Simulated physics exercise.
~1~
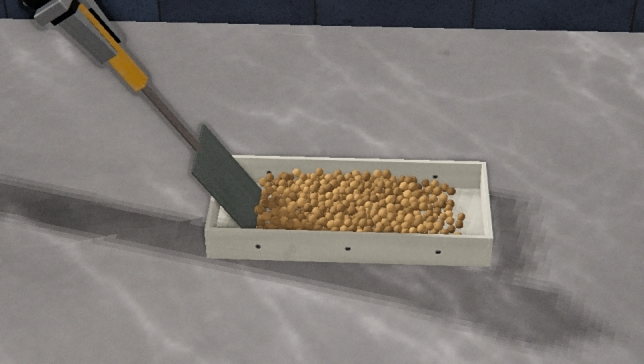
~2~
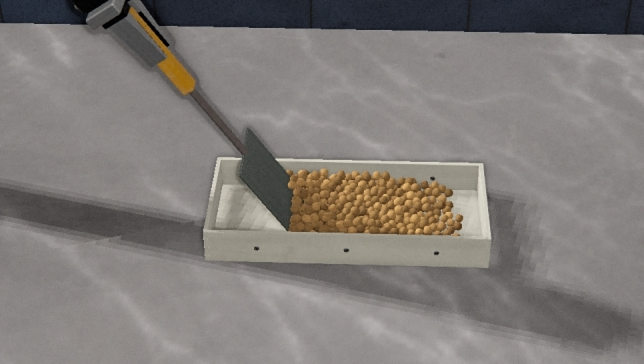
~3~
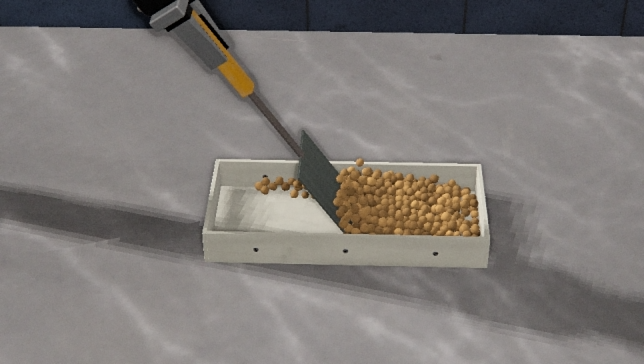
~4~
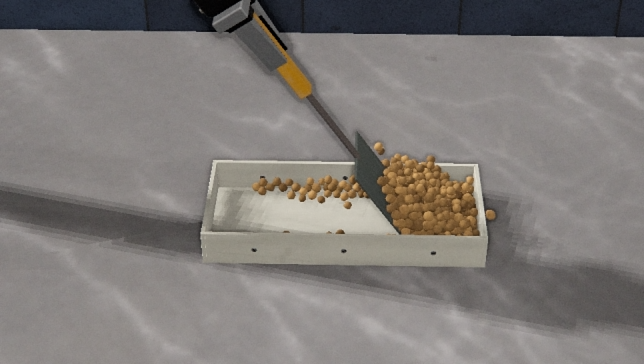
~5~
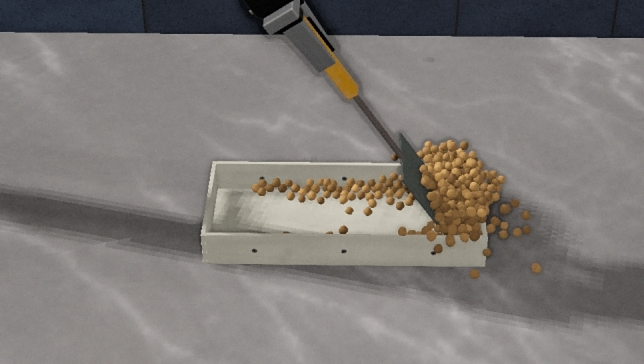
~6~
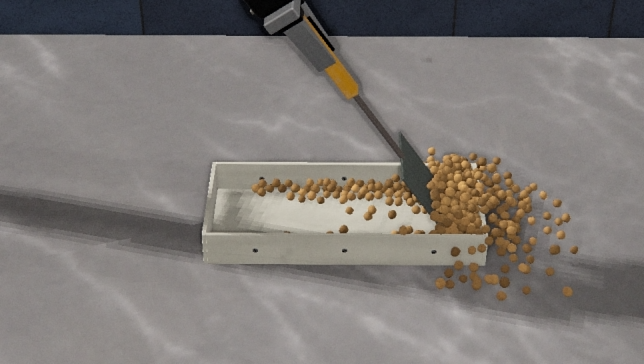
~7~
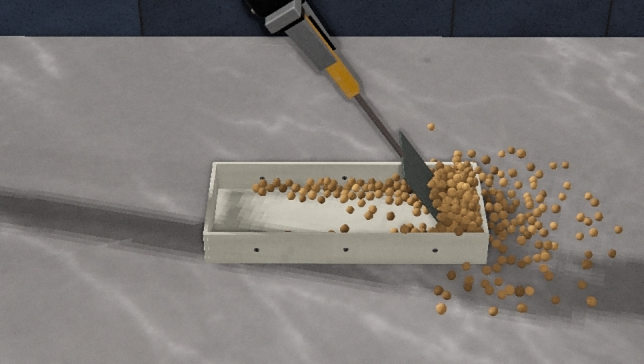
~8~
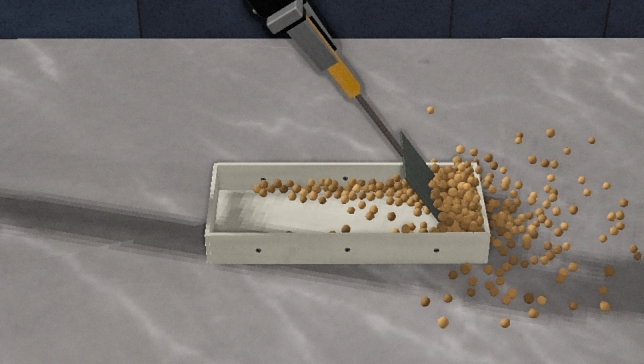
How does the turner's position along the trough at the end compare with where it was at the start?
At the start the turner's blade is at the left end of the trough, and by the end it is near the right end, beside the heaped chickpeas.
A turner with a dark flat blade and a grey and orange handle stands at the left end of a cream trough full of tan chickpeas, seen from above on a grey marbled table with a dark blue wall behind. It slides right, pushing the chickpeas along and leaving a thin line of them behind the blade. They bunch into a steep heap at the right end, and a few begin to spill over. The blade stops just short of that end while more chickpeas tumble out and spread. At the close, many chickpeas remain in the trough and others lie scattered across the table to the right.
